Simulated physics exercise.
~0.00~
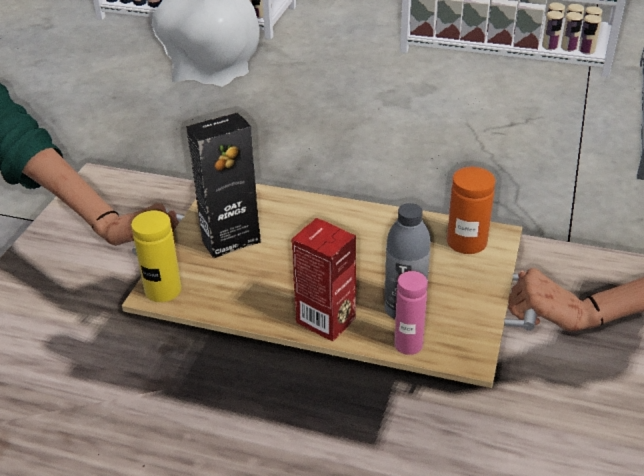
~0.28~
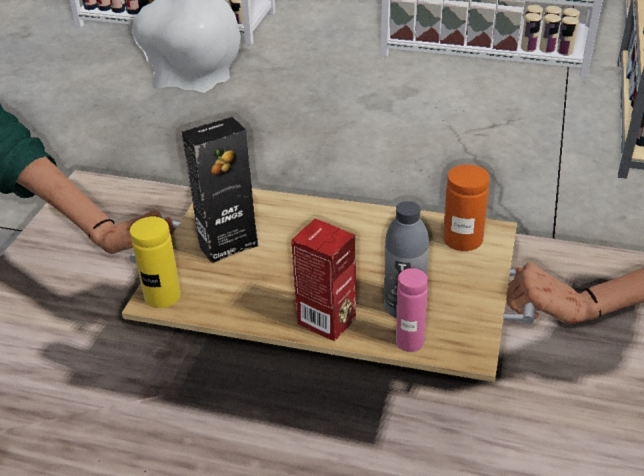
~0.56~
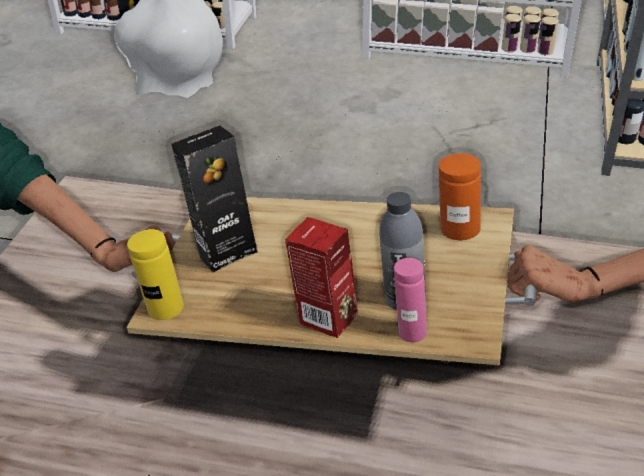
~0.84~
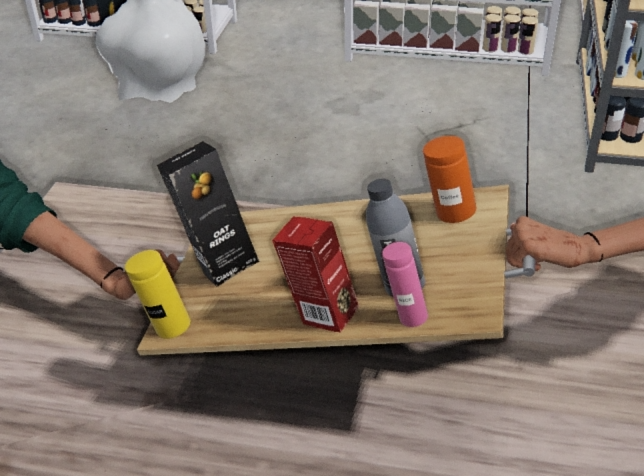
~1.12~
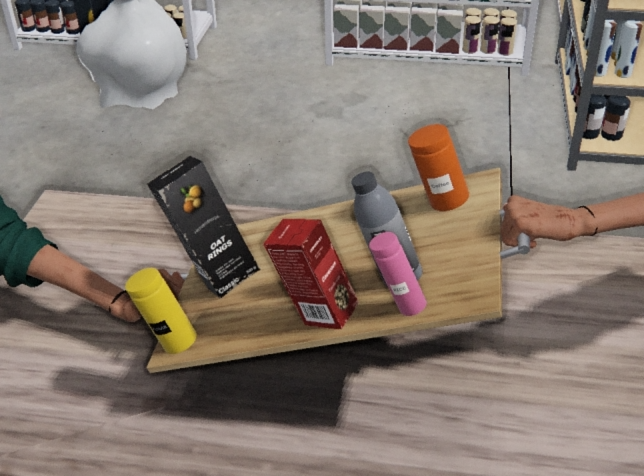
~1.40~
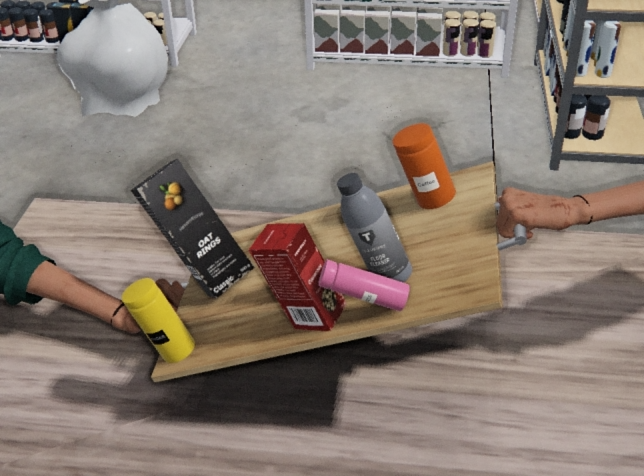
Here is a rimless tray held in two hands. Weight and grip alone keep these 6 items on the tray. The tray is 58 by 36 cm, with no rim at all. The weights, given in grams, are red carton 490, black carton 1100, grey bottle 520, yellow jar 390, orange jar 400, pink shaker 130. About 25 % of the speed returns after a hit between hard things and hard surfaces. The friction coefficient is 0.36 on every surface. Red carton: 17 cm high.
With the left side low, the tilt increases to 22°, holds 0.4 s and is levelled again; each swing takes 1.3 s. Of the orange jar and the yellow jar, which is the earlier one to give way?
It is the second of the two.
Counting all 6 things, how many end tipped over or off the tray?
So, 4 in all.
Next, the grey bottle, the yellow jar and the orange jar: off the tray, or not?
Once it all settles, the grey bottle stays on its surface, the yellow jar leaves its surface and the orange jar stays on its surface.
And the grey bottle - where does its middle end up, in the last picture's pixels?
You'll see it about at (223, 240) in the last picture.
After 1.70 s, tray at 22°, left edge down; black carton, yellow jar and pink shaker now off the tray; orange jar slid 7 cm near (396, 175); red carton slid 14 cm.
After 2.00 s, tray at 21°, left edge down; orange jar slid 16 cm near (349, 189); red carton slid 30 cm; grey bottle slid 16 cm.
After 2.50 s, tray at 9°, left edge down; red carton now off the tray; orange jar slid 30 cm near (282, 198); grey bottle slid 30 cm.
At rest (3.6 s), off the tray, red carton, black carton, yellow jar and pink shaker; not toppled but over 5 cm from the start, grey bottle and orange jar. Seen from the same camera at the end, orange jar near (287, 192). Orange jar was never lost; yellow jar went at 1.70 s.
